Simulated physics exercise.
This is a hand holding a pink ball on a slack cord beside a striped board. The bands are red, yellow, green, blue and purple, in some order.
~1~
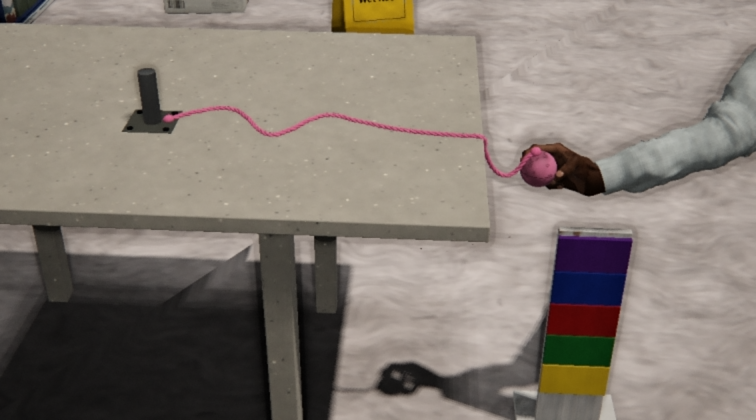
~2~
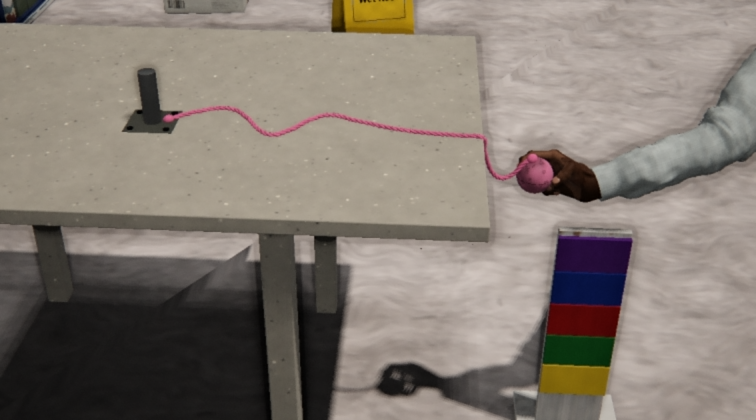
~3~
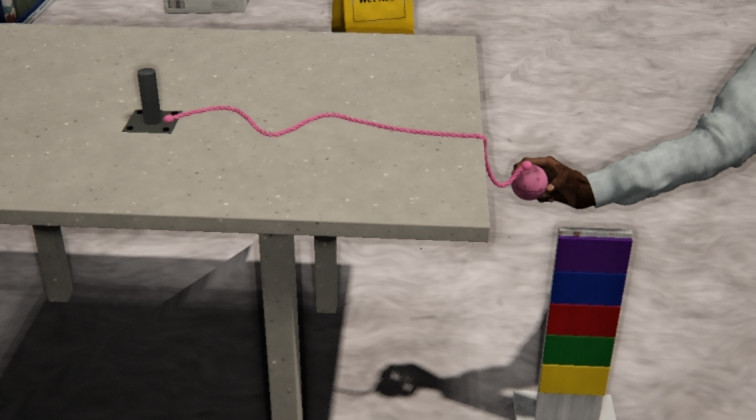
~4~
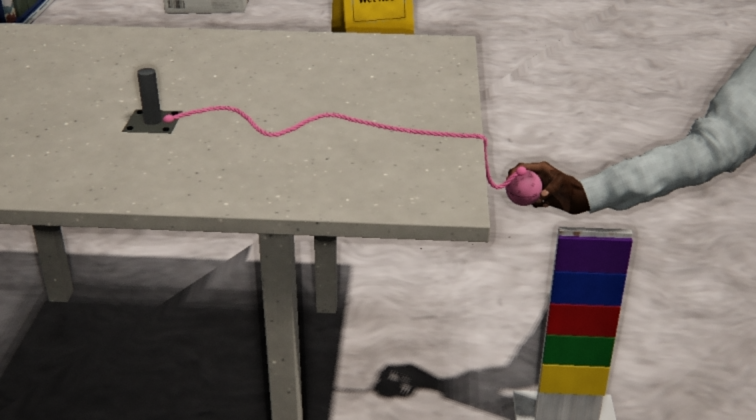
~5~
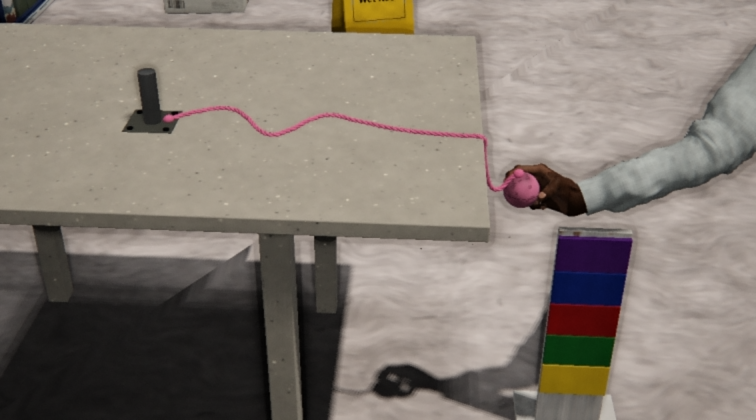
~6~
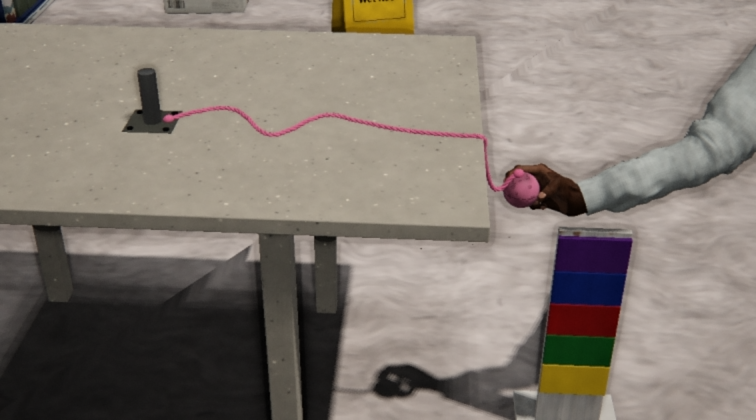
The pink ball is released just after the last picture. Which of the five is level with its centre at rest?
The cord holds its middle at blue.
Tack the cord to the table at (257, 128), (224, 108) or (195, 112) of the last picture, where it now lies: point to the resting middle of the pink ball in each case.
The places are (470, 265), (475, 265) and (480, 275).
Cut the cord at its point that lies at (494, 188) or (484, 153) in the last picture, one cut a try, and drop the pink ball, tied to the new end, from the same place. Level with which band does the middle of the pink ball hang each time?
In that order: Purple; higher than all five.
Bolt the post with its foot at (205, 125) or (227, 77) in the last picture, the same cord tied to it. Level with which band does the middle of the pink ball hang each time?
Try by try: Red; red.
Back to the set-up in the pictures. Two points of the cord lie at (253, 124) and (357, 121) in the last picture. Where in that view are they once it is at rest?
They go to (280, 123) and to (417, 126).
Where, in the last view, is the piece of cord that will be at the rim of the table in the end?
At (422, 133), roughly.
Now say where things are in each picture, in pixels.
Pink ball (539, 169); purple (593, 257); blue (588, 290); red (583, 322); green (579, 352); yellow (574, 381), in the first frame.
Pink ball (535, 175); cord through (207, 110) (258, 129) (321, 116) (401, 130) (483, 142), in the second frame.
Pink ball (529, 182), in the third frame.
Pink ball (524, 188); cord through (207, 110) (258, 129) (321, 116) (401, 130) (483, 142), in the fourth frame.
Pink ball (521, 190), in the fifth frame.
Pink ball (521, 190); cord through (207, 110) (258, 129) (321, 116) (401, 130) (483, 142), in the sixth frame.
Soon after, ball near (457, 260); level with purple.
Then, ball near (475, 273); level with blue.
At rest, ball near (479, 279); level with blue. At blue.
